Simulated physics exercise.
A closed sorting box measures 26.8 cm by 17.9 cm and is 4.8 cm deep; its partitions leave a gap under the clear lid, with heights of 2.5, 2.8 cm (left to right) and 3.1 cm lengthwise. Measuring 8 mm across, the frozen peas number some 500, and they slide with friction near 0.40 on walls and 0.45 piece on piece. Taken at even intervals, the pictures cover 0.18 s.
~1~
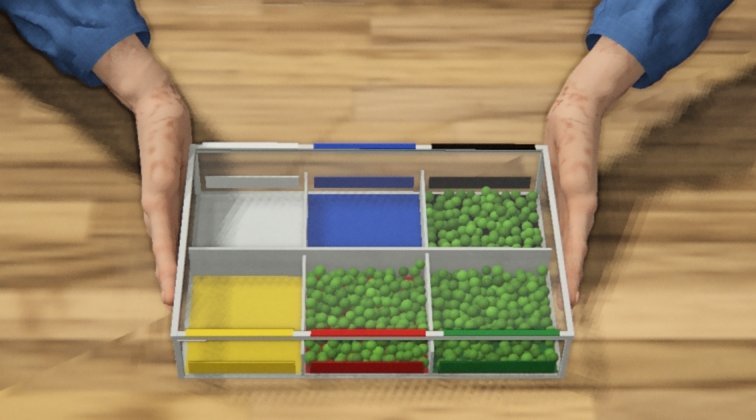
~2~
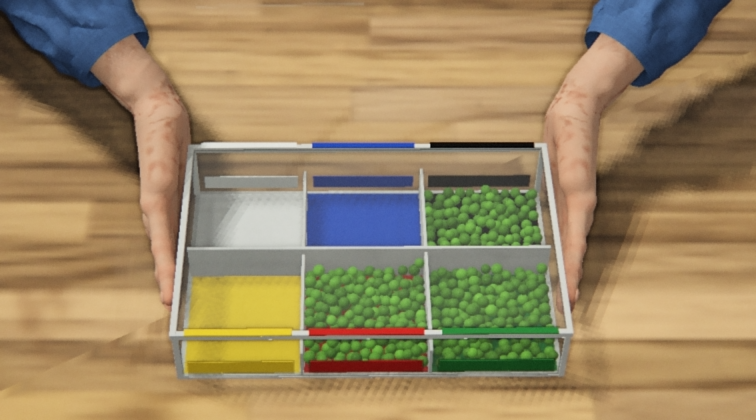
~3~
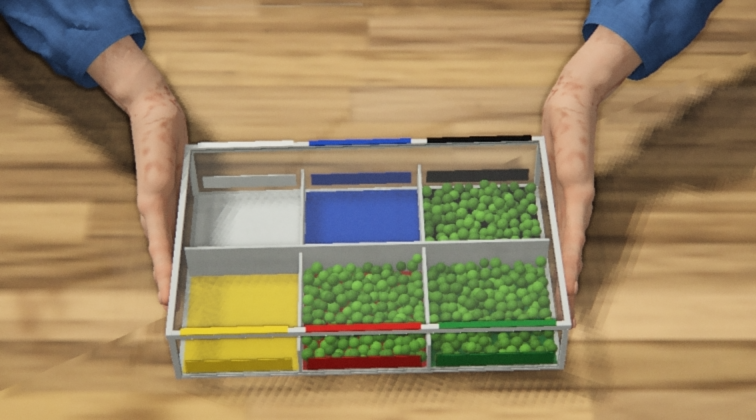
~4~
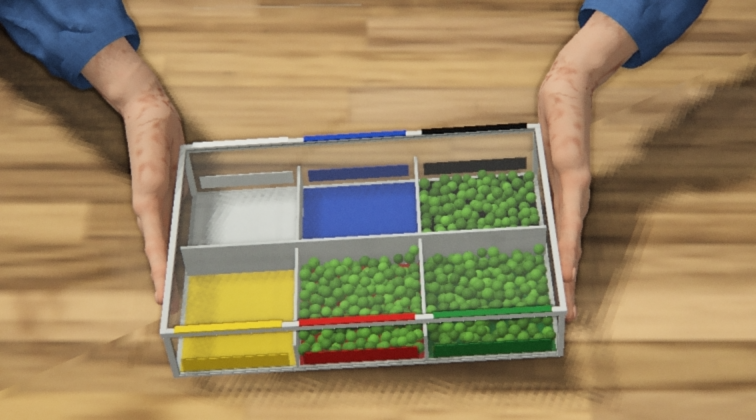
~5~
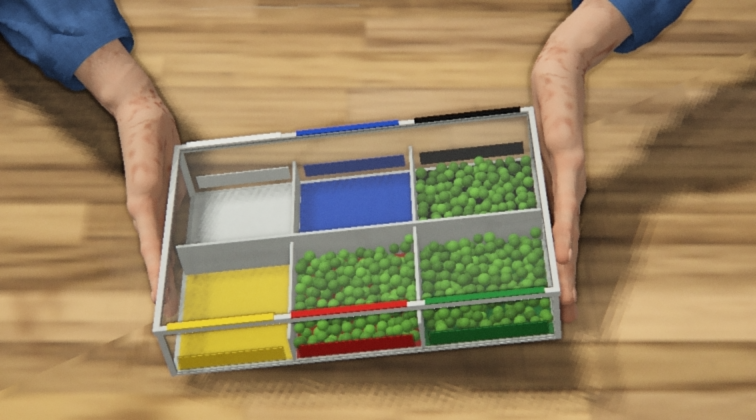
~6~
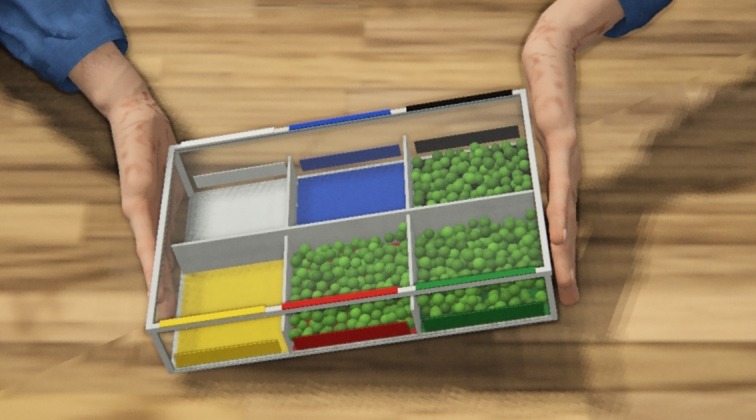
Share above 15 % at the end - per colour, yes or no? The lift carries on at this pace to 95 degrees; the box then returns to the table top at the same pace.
Red no, blue no, green no, yellow yes, white yes, black no.
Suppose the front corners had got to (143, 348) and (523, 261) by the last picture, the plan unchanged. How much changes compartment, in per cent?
It would come to roughly 80 percent.
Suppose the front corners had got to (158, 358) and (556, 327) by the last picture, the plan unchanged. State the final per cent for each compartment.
Final shares: Red 40%, blue 0%, green 35%, yellow 15%, white 0%, black 5%.
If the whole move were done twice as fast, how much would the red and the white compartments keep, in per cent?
The red compartment gets 15 % while the white one gets 25 %.
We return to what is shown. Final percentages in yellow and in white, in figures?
Final shares - yellow 40 percent, white 40 percent.
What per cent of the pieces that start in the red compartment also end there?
Share retained: Approx. 20 %.
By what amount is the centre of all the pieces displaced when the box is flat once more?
Around 13.5 centimetres, start to finish.
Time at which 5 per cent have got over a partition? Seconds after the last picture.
I'd put it at about 0.60 seconds on the clock.
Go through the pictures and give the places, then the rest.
In the first frame, box tilt 0 degrees, front corners at (178, 334) and (568, 333); red 40 %, green 35 %, black 25 %.
In the second frame, box tilt 1 degrees, front corners at (176, 334) and (567, 331).
In the third frame, box tilt 2 degrees, front corners at (173, 333) and (565, 323).
In the fourth frame, box tilt 5 degrees, front corners at (167, 331) and (560, 309), lowest corner left back.
In the fifth frame, box tilt 9 degrees, front corners at (160, 329) and (554, 290), lowest corner left back.
In the sixth frame, box tilt 13 degrees, front corners at (153, 326) and (545, 269), lowest corner left back; red 40 %, green 35 %, black 25 %.
Then, 0.80 s after the last picture, tilt 95 degrees; red 30 %, blue 5 %, green 25 %, yellow 10 %, white 5 %, black 20 %.
Then, 1.34 s after the last picture, tilt 43 degrees; red 10 %, blue 5 %, green 5 %, yellow 40 %, white 40 %, black 5 %.
Then, 1.94 s after the last picture, tilt 0 degrees; red 10 %, blue 5 %, green 5 %, yellow 40 %, white 40 %, black 5 %.
In the end, red 10 %, blue 5 %, green 5 %, yellow 40 %, white 40 %, black 5 %.
